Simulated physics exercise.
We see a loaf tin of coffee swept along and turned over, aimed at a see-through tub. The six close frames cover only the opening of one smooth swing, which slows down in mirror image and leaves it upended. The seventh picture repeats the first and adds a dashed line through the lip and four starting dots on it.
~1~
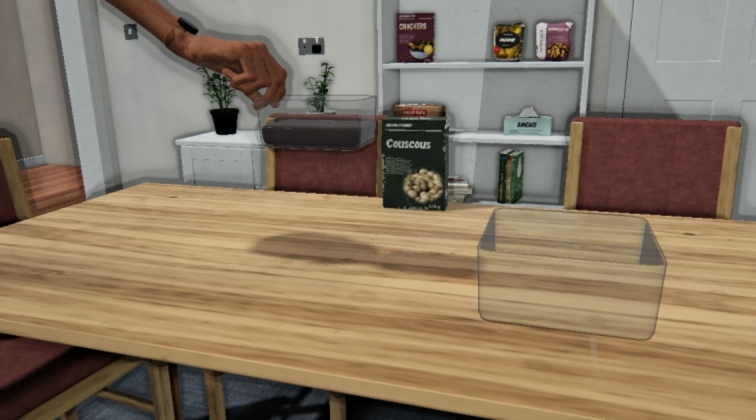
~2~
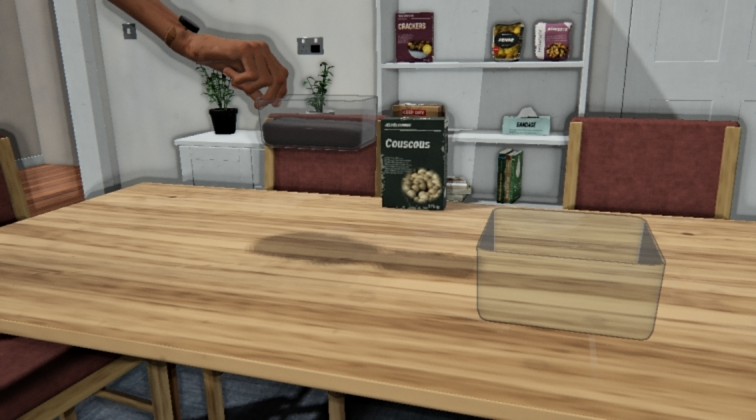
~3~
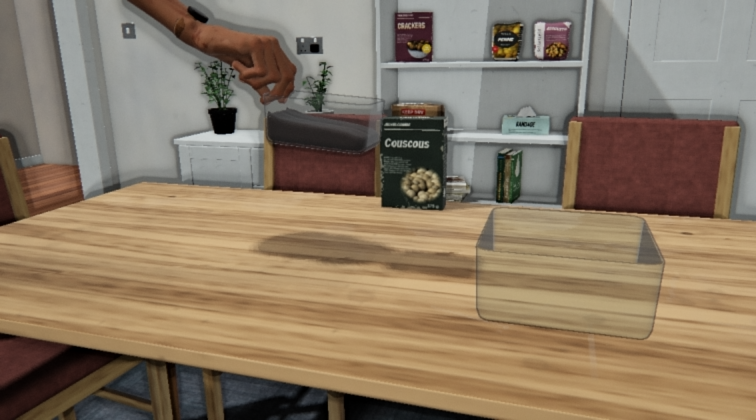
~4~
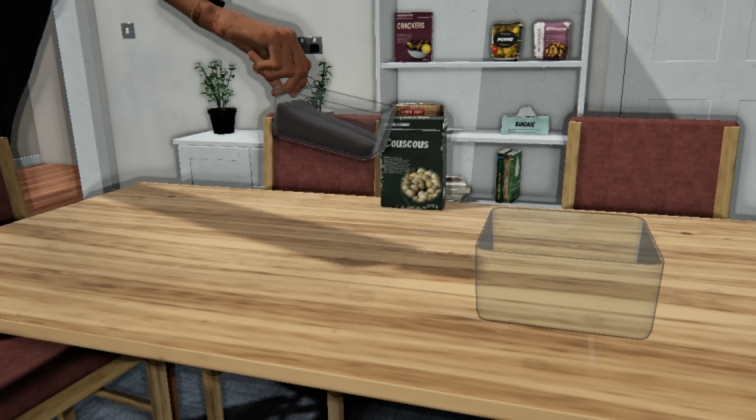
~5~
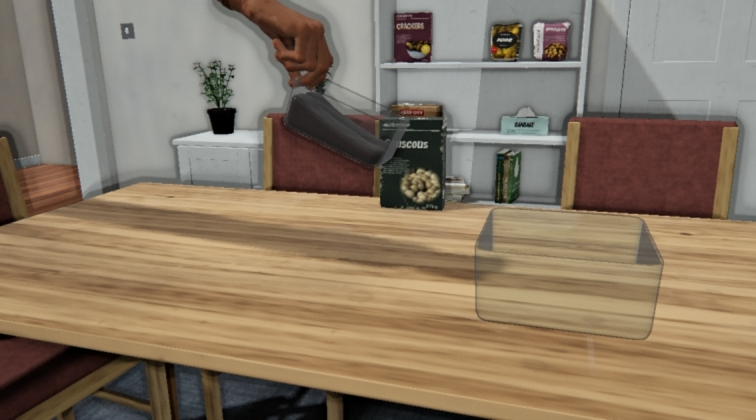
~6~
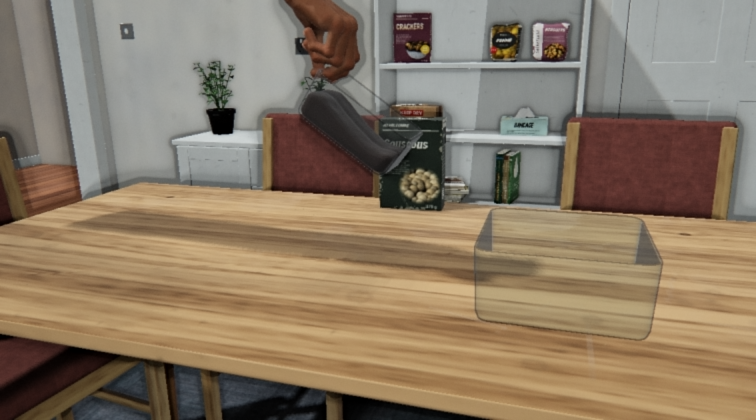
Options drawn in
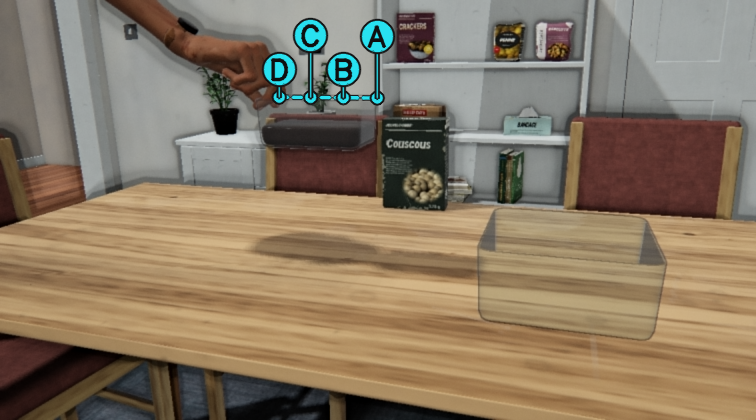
At the start, a hand holds a clear container of dark contents level above the left side of a wooden table, with an empty see-through tub at the right. The hand then moves slightly right and tilts the container steadily, its right end dipping while the dark contents slope inside.
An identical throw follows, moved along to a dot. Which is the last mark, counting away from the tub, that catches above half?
I would pick dot B.
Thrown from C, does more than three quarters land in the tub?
No.
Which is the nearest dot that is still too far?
The answer is C.
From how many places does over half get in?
Two.
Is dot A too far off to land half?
No.
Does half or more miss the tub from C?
Yes, that goes wrong.
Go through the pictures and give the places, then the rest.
The first picture shows upright, lip at (367, 97); tub from (478, 317) to (654, 339); nothing has left yet.
The second picture shows upright, lip at (368, 98); nothing has left yet.
The third picture shows tipped about 5°, lip at (376, 102); nothing has left yet.
The fourth picture shows tipped about 12°, lip at (388, 109); nothing has left yet.
The fifth picture shows tipped about 23°, lip at (402, 121); nothing has left yet.
The sixth picture shows tipped about 36°, lip at (416, 135); nothing has left yet.
In cyan, A at (377, 98); B at (343, 97); C at (310, 97); D at (279, 97).
For dot A, about 83 % lands in the tub, 9 % falls short and 8 % goes beside or beyond.
For dot B, about 66 % lands in the tub, 21 % falls short and 12 % goes beside or beyond.
For dot C, about 33 % lands in the tub, 62 % falls short and 6 % goes beside or beyond.
For dot D, about 1 % lands in the tub, 95 % falls short and 5 % goes beside or beyond.
